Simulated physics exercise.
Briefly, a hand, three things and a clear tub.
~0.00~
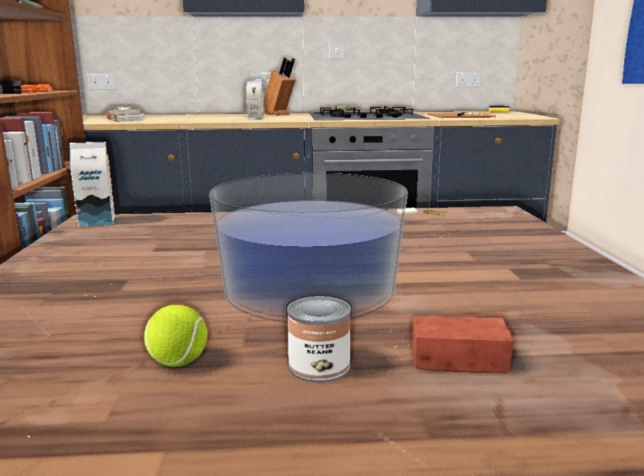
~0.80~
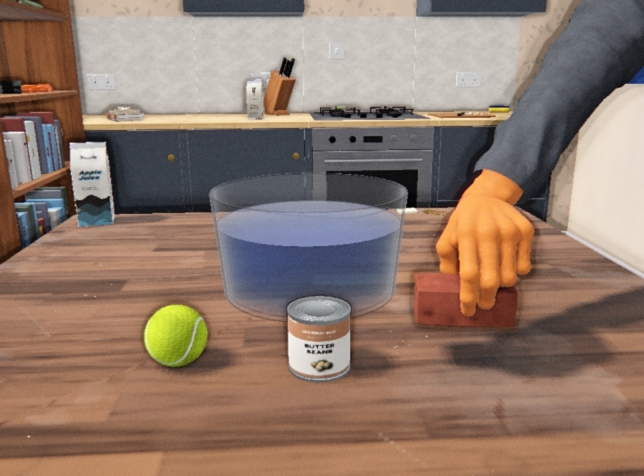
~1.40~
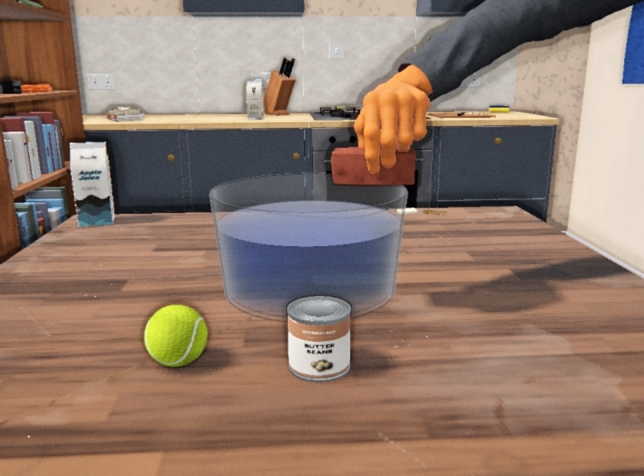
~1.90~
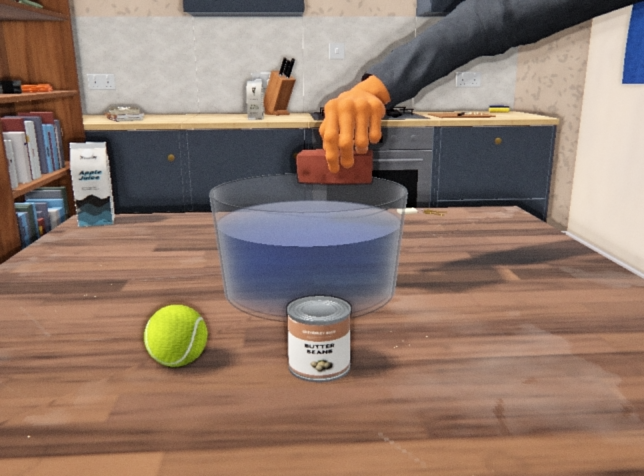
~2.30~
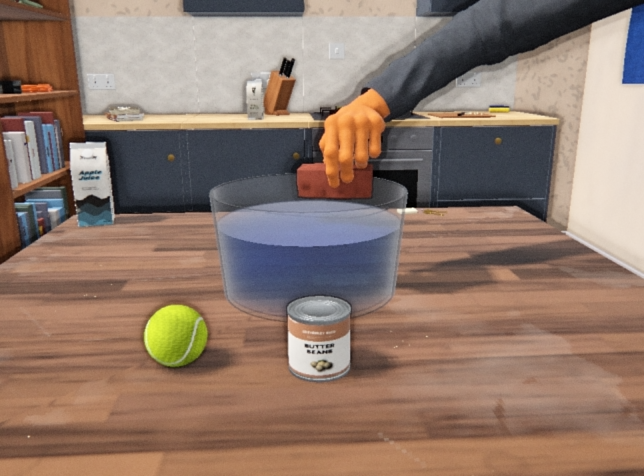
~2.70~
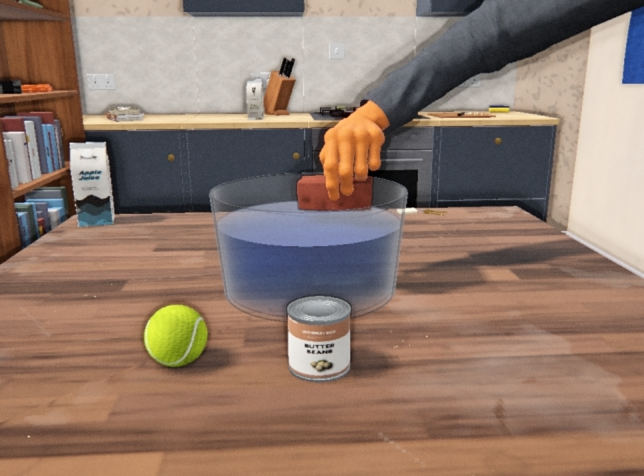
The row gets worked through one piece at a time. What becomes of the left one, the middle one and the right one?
Left rests at the top - middle lies at the bottom - right lies at the bottom.
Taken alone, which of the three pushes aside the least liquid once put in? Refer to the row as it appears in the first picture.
That would be the piece at the far left.
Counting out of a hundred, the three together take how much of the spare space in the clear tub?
Estimate: Close to 22 per cent.
Around 4.0 s, the piece of brick ends at the bottom.
Around 8.0 s, the tin of food ends at the bottom.
Around 12.0 s, the tennis ball bobs at the top; afloat, tennis ball.
